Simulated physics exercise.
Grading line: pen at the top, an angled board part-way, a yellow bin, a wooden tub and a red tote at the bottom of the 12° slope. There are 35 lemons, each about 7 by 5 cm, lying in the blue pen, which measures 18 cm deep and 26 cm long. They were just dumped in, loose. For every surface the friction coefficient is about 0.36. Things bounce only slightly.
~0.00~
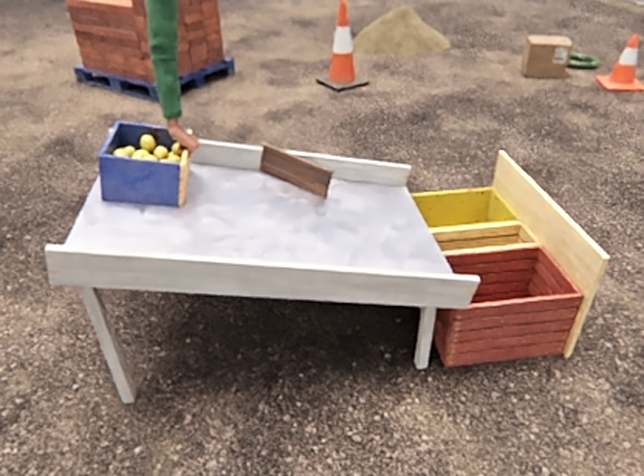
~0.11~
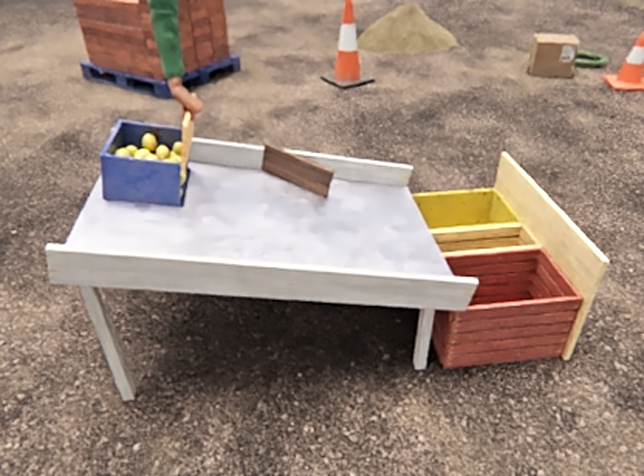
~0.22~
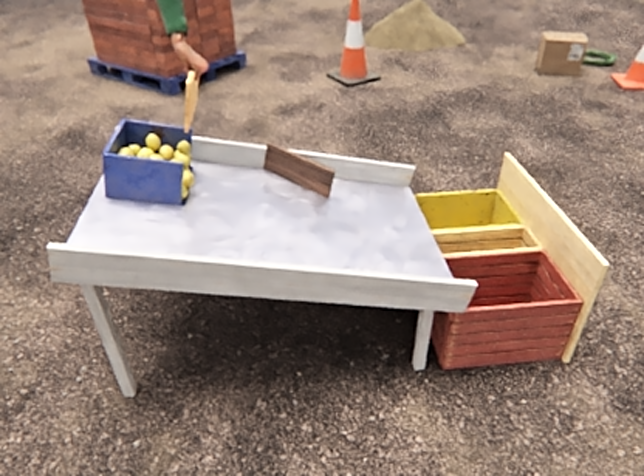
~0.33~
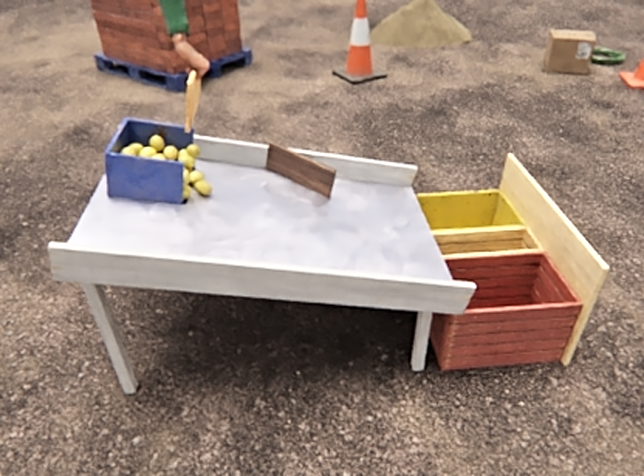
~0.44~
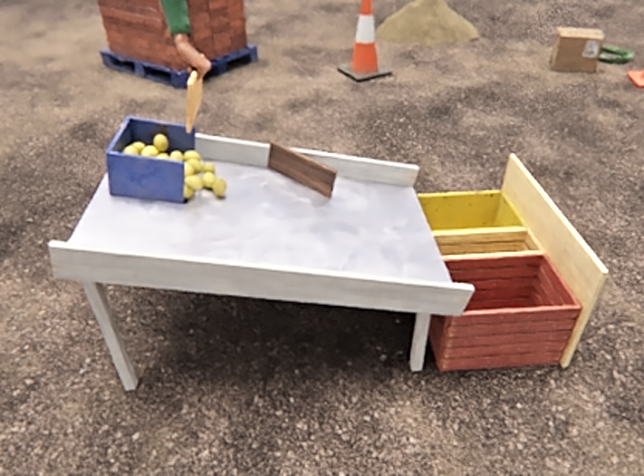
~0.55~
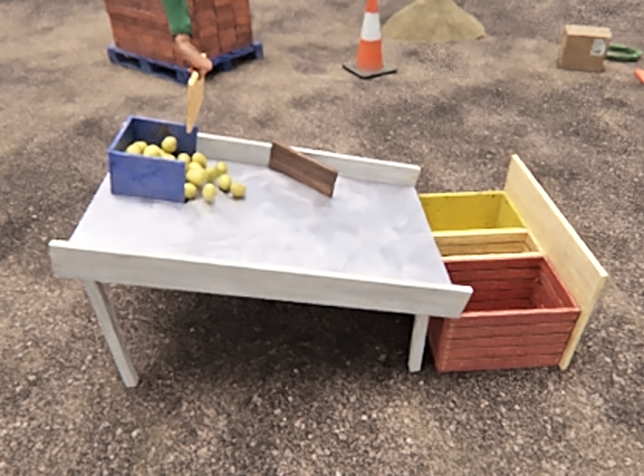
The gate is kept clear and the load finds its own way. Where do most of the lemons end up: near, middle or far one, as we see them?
In the middle one.
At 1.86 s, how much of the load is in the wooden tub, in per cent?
Close to 5 in a hundred.
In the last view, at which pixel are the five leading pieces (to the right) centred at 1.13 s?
Around pixel (320, 201).
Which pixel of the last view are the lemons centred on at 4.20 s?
Centre: Approx. (477, 283).
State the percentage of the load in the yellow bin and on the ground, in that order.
Close to 15 and 0 percent respectively.
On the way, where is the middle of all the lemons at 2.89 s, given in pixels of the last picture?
It's centred at about (363, 207).
After 1.13 s, 20 still in the blue pen and 15 on the slope.
After 1.86 s, 17 still in the blue pen, 1 in the yellow bin, 2 in the wooden tub, 13 on the slope and 2 in the air.
After 2.89 s, 9 still in the blue pen, 3 in the yellow bin, 7 in the wooden tub, 3 in the red tote, 12 on the slope and 1 in the air.
Final count (at 4.20 s), 5 still in the blue pen, 6 in the yellow bin, 13 in the wooden tub, 6 in the red tote and 5 on the slope.
